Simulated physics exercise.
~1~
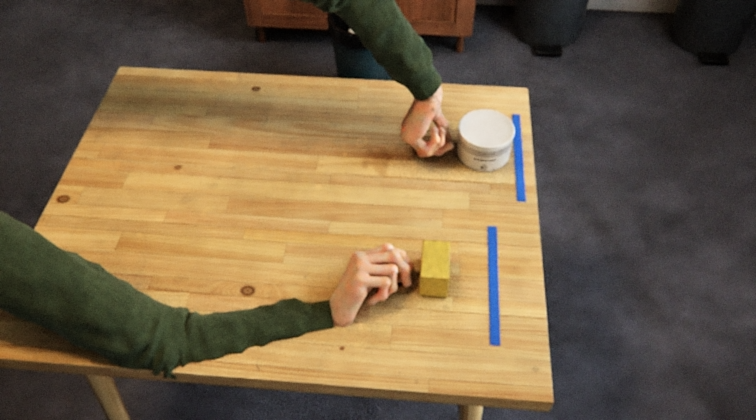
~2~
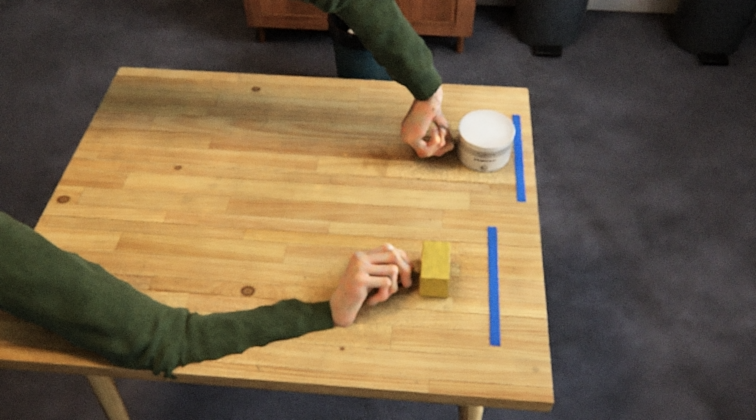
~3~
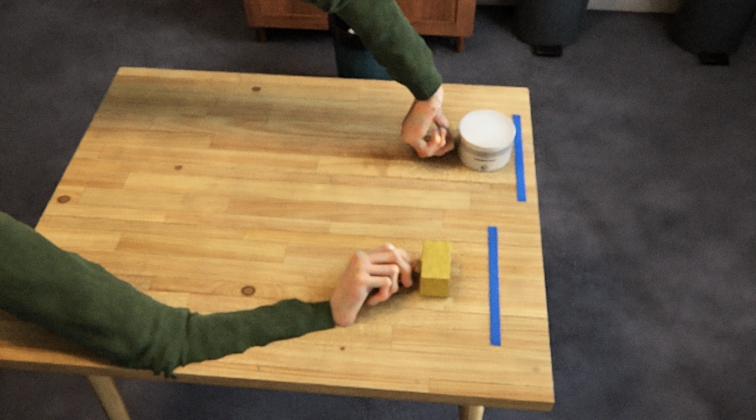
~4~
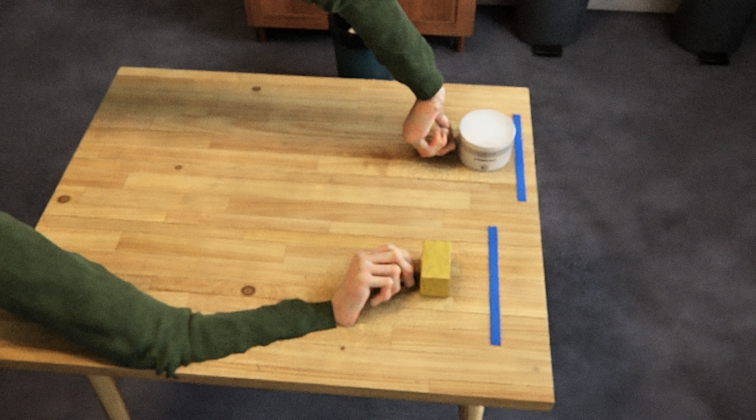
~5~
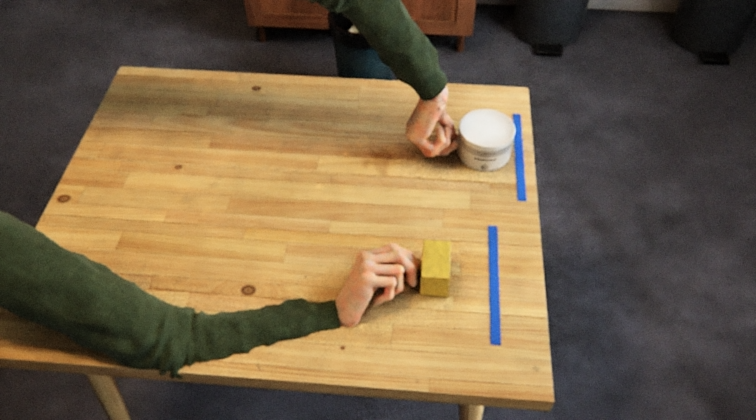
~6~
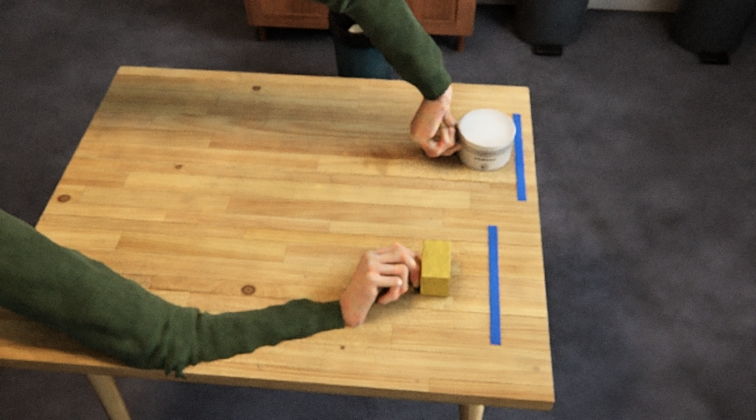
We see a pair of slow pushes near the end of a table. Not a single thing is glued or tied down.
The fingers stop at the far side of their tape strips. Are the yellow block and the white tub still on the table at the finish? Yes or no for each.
Yellow block: Yes, white tub: No.
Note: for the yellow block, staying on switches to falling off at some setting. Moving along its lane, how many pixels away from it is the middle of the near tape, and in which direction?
It takes a move of some 32 pixels to the right.
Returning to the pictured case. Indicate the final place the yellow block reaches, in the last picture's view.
I'd say it stops near (515, 273).
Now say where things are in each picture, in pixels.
Yellow block (435, 269); white tub (485, 141), in the first frame.
White tub (485, 141), in the second frame.
Yellow block (435, 269), in the third frame.
White tub (485, 141), in the fourth frame.
Yellow block (435, 268), in the fifth frame.
Yellow block (435, 268); white tub (485, 140), in the sixth frame.
Then, 0.88 s later than the last frame, yellow block shifted about its own width near (493, 272); white tub shifted about its own width near (535, 143).
Then, 1.34 s later than the last frame, yellow block shifted well along near (515, 273); white tub tilted by 44° near (560, 158).
Then, 1.58 s later than the last frame, yellow block shifted well along near (515, 273); white tub dropping near (556, 255).
When it is over, the yellow block stays on the table, near (515, 273); the white tub goes over the edge.
